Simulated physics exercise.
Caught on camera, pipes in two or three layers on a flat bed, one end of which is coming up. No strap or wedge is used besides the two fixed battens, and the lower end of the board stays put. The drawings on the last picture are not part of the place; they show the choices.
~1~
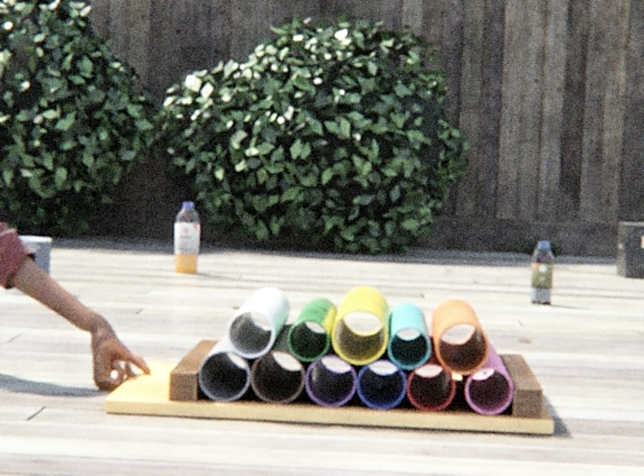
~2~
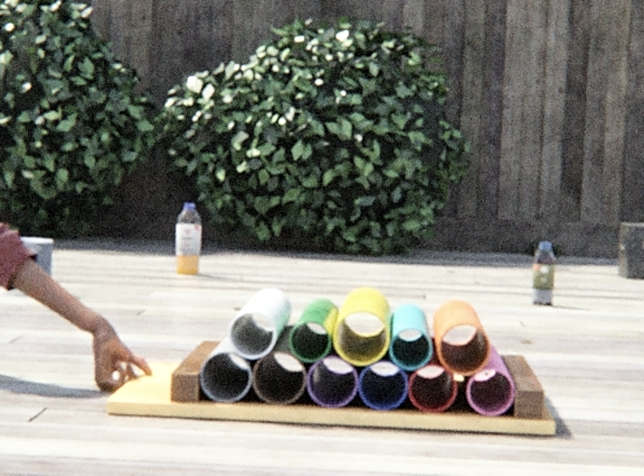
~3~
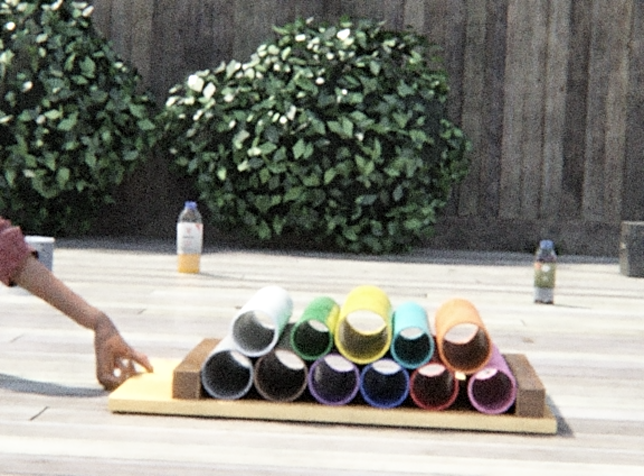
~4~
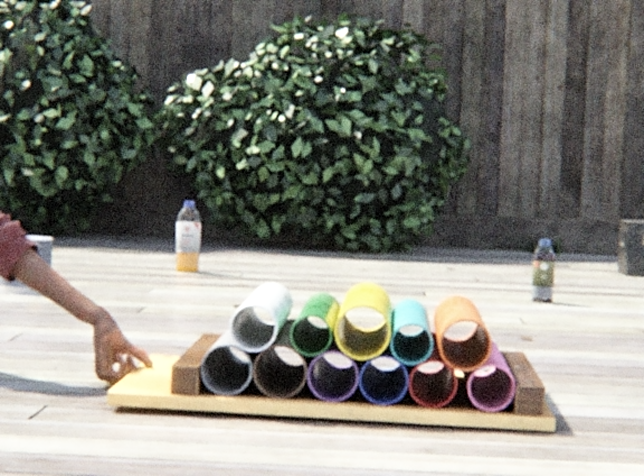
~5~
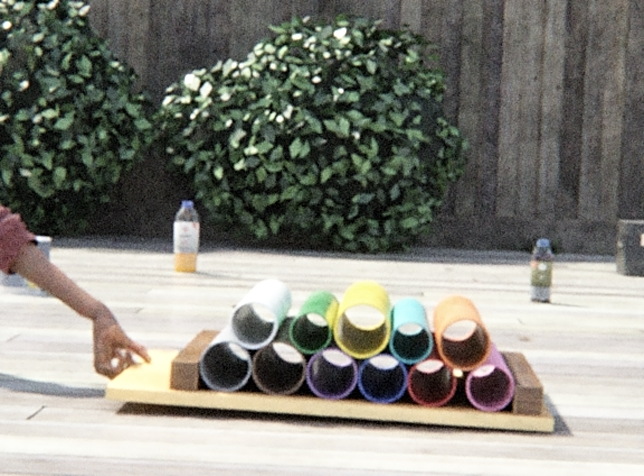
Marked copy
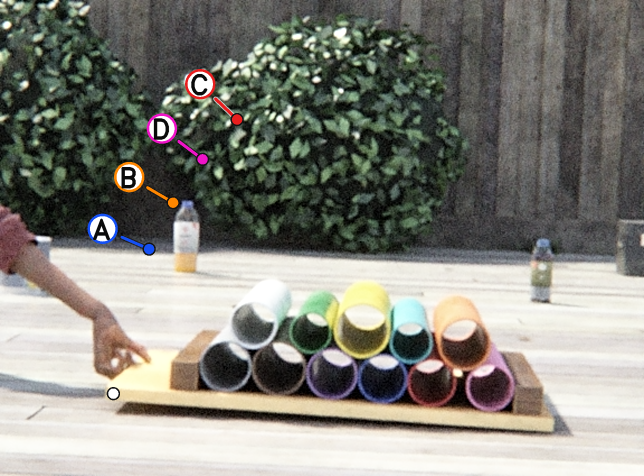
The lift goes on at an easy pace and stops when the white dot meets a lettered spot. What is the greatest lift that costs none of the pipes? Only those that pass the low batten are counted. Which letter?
Stop at A.
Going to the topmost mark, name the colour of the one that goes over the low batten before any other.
The orange one.
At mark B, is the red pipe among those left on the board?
Yes, with B.
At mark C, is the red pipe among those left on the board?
Yes.
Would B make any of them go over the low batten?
Yes, at B.
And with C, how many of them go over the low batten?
The count is five.
On the marked copy, A at (149, 249); B at (173, 202); C at (237, 120); D at (202, 159); the white dot at (113, 394).
With A. Early on, board at 15°.
Further on, board at 21°.
At the end, board at 21°, none over the low batten.
As for the rest, B three over the low batten (turquoise, orange, yellow); C five over the low batten; D five over the low batten.
